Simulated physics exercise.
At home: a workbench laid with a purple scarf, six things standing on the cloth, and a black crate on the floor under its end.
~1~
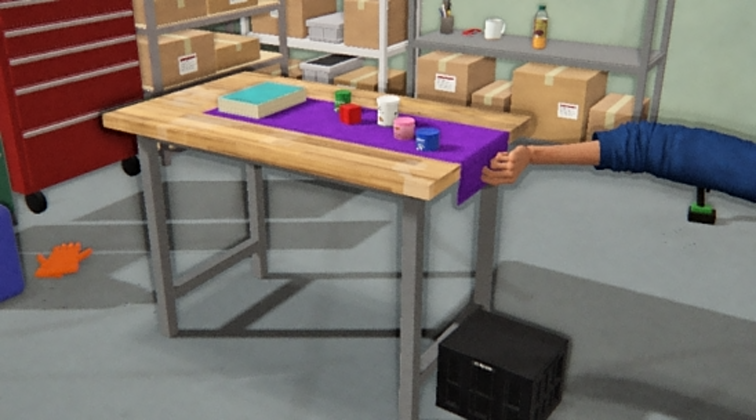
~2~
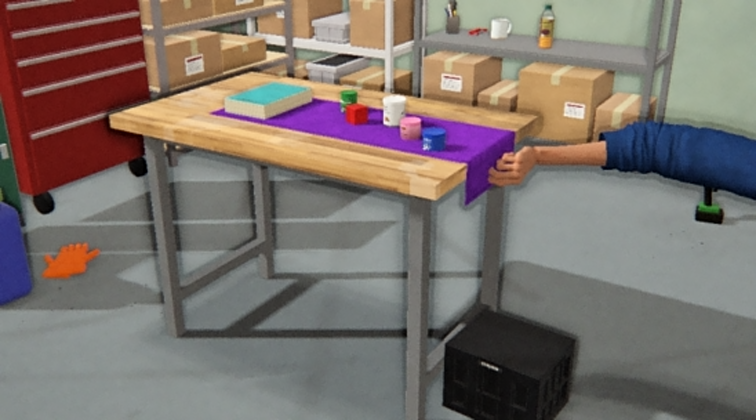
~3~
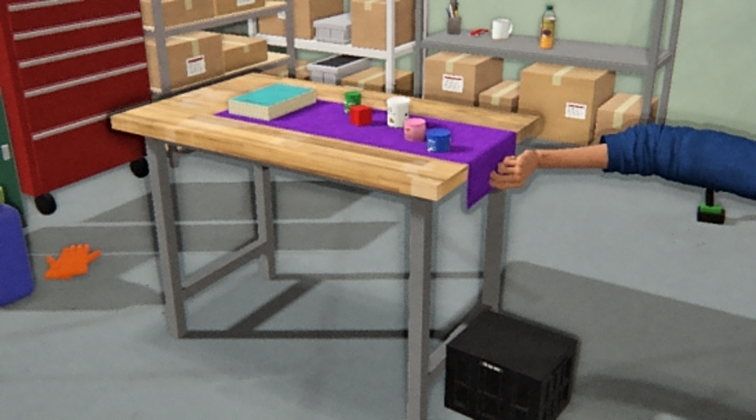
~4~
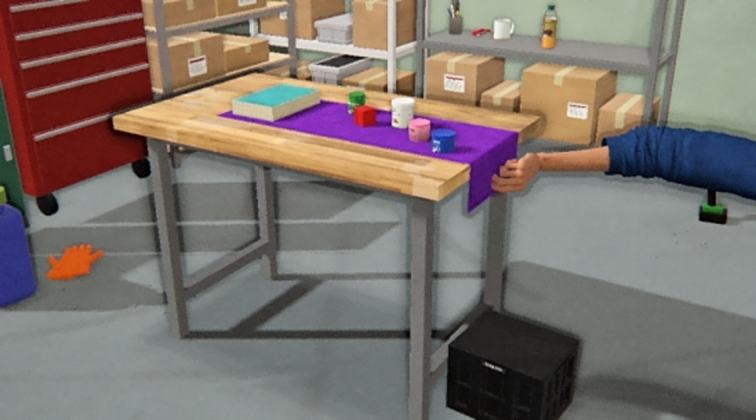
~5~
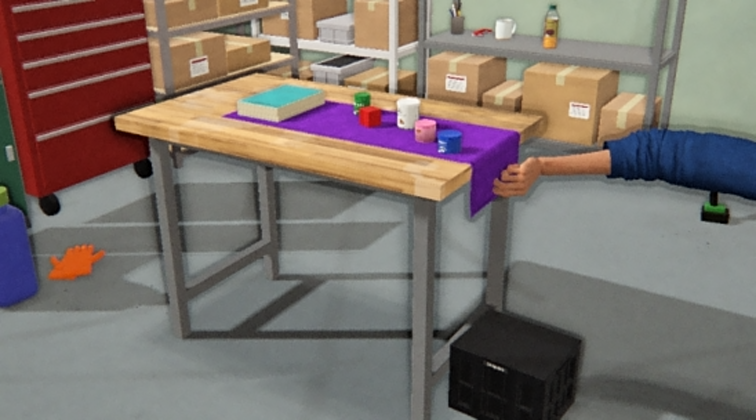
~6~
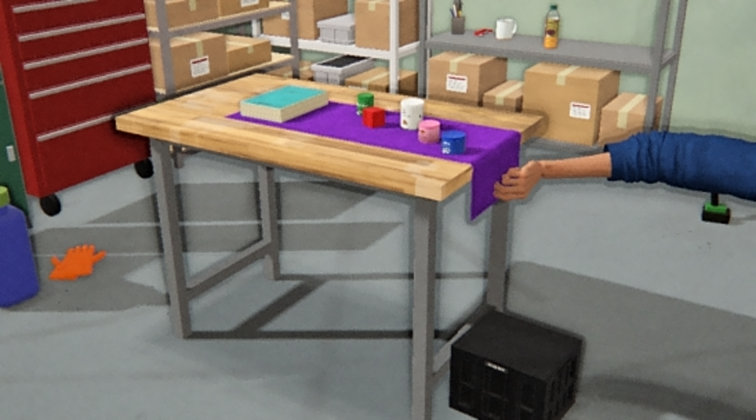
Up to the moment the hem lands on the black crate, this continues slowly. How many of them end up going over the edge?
Four.
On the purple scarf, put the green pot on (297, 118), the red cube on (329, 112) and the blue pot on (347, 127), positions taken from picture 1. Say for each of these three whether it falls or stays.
Looking at each one, the green pot remains in position, the red cube remains in position and the blue pot drops away.
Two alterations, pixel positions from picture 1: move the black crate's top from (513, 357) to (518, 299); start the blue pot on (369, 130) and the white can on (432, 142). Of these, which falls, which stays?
So the blue pot stays there, and the white can leaves.
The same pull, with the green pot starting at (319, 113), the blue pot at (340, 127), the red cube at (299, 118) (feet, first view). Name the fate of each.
In the end the green pot rides it out, while the blue pot gets dislodged and the red cube rides it out.
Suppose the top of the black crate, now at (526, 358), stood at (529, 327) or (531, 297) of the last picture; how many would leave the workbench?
That would be 3 and 2.
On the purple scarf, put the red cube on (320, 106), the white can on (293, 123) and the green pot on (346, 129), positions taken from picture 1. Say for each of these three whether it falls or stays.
In the end the red cube is still on top, the white can is still on top, and the green pot is no longer on top.
Soon after, hem near (494, 264); blue pot and pink pot gone.
After that, hem near (493, 323); blue pot, pink pot and white can gone.
In the end, hem on the crate; blue pot, pink pot, white can and red cube gone. It carries off four.
